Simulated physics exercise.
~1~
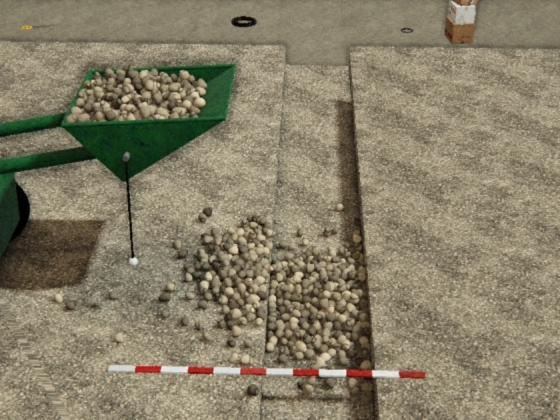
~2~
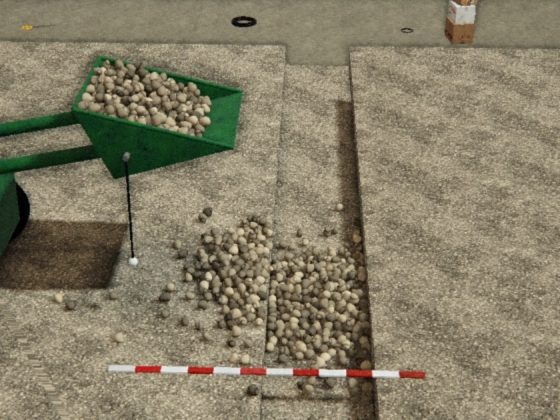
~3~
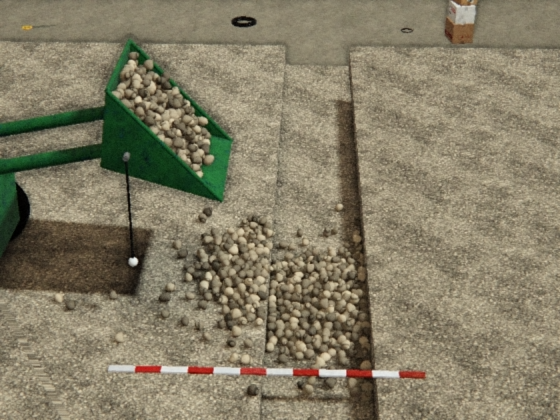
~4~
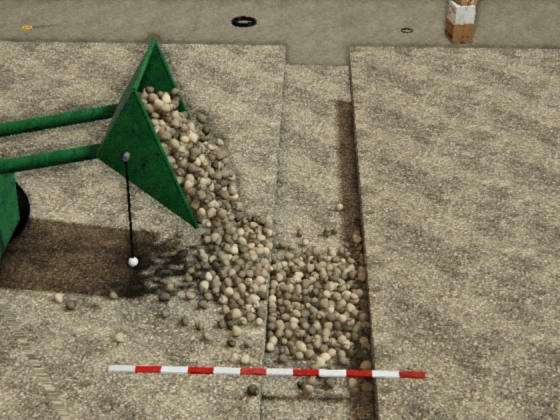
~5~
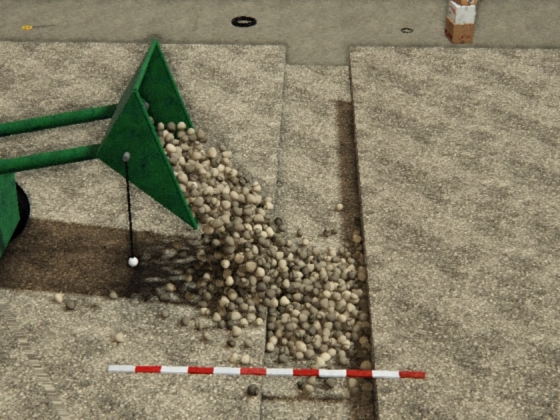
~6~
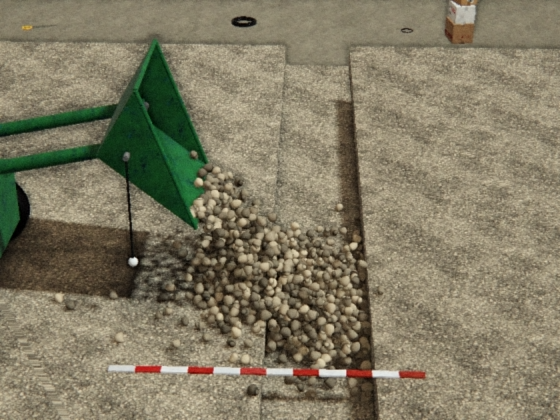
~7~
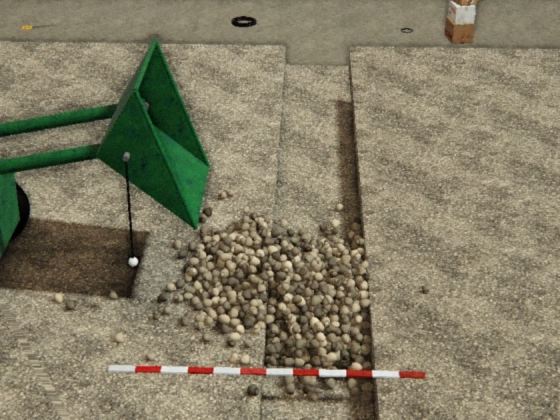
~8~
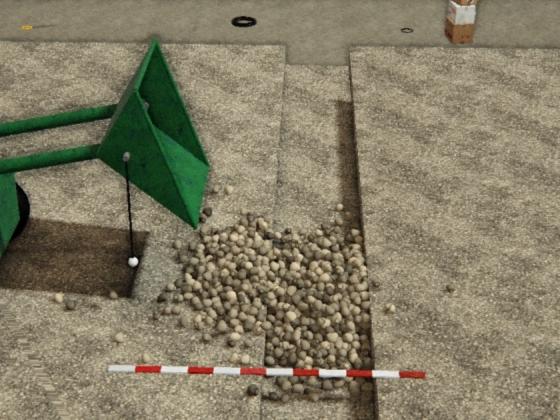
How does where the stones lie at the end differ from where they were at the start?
At the start some stones are up in the green bucket and the rest lie in a pile at the trench. By the end all of them are on the ground, so the stones as a whole sit lower and farther right, in one broad heap reaching across the trench.
